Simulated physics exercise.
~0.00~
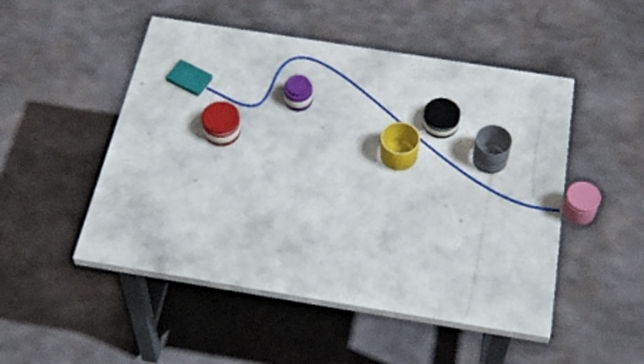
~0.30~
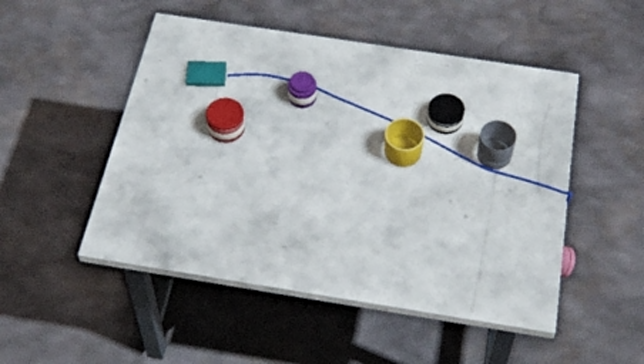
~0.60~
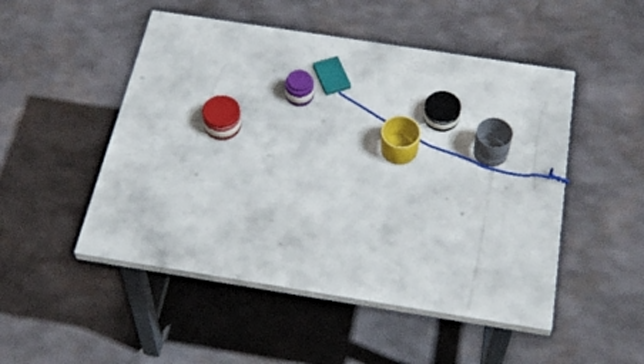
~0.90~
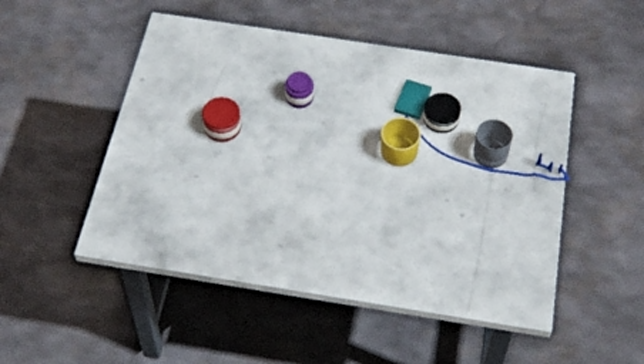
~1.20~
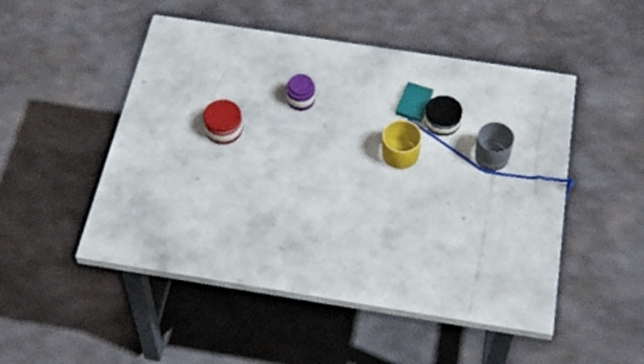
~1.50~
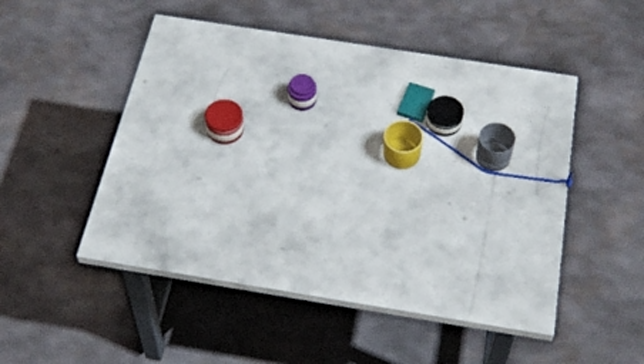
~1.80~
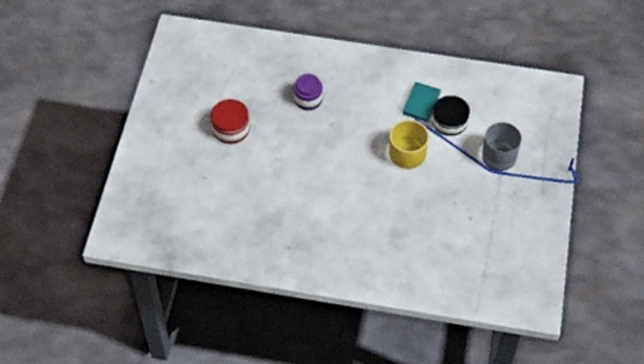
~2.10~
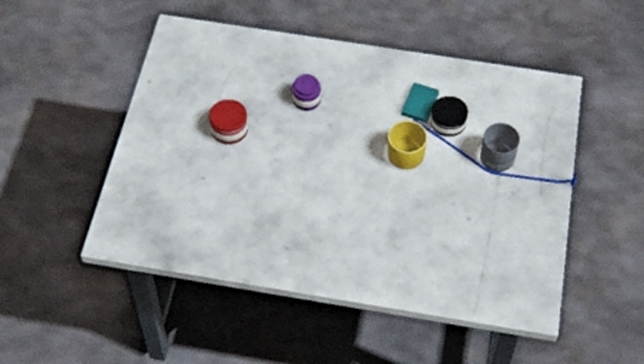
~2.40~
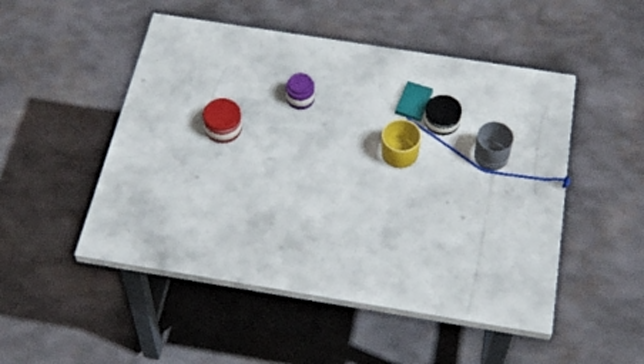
Pink speaker dropping off a desk's right edge, its blue cable dragging the teal phone rightward until it rests by the black tin.
